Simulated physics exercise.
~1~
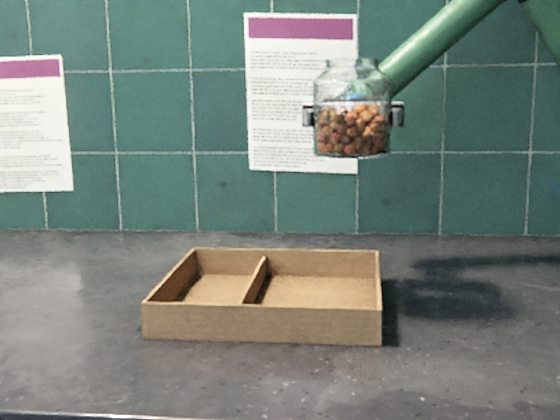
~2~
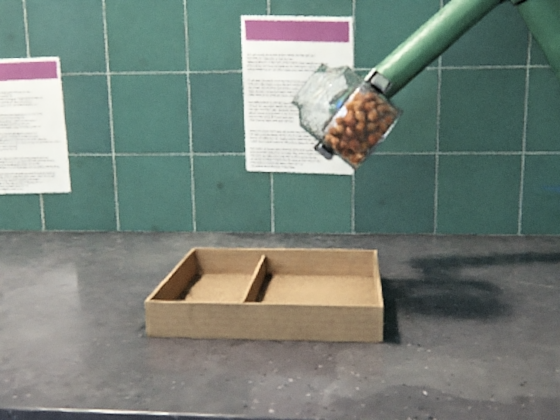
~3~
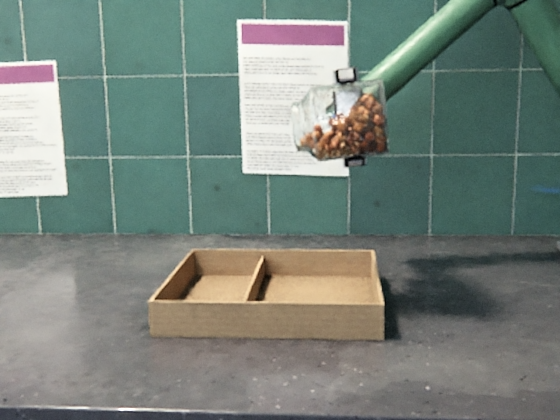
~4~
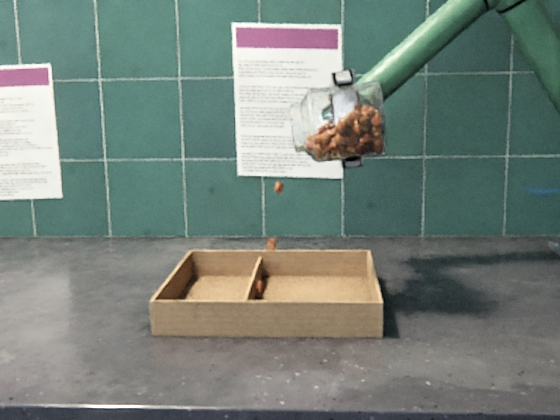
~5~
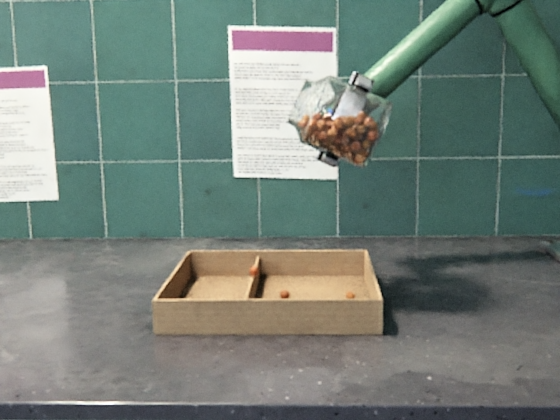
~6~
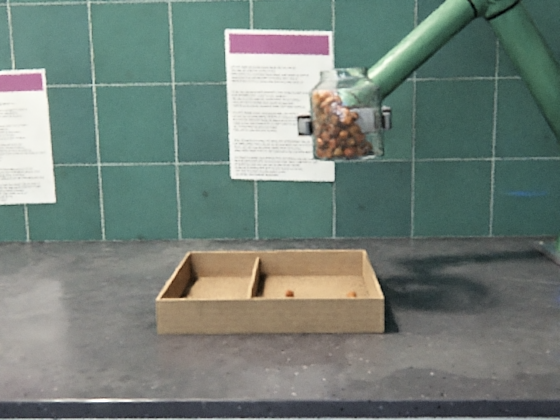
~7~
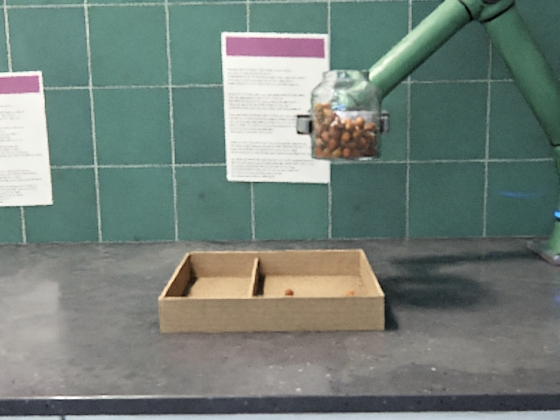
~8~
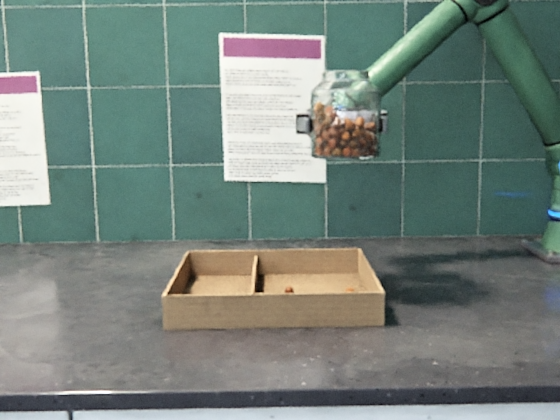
At first, a green robot arm holds a clear jar of hazelnuts upright above a shallow, divided cardboard-coloured tray on a dark grey tabletop, with green tiles and printed sheets behind. The arm tips the jar over to the left until it lies on its side, the nuts shifting inside. A few hazelnuts slip from its mouth and drop near the tray's divider, landing in the larger right-hand part. The jar then swings back upright. It ends held still above the tray, nearly all its nuts inside, with just a few lying in the right section.
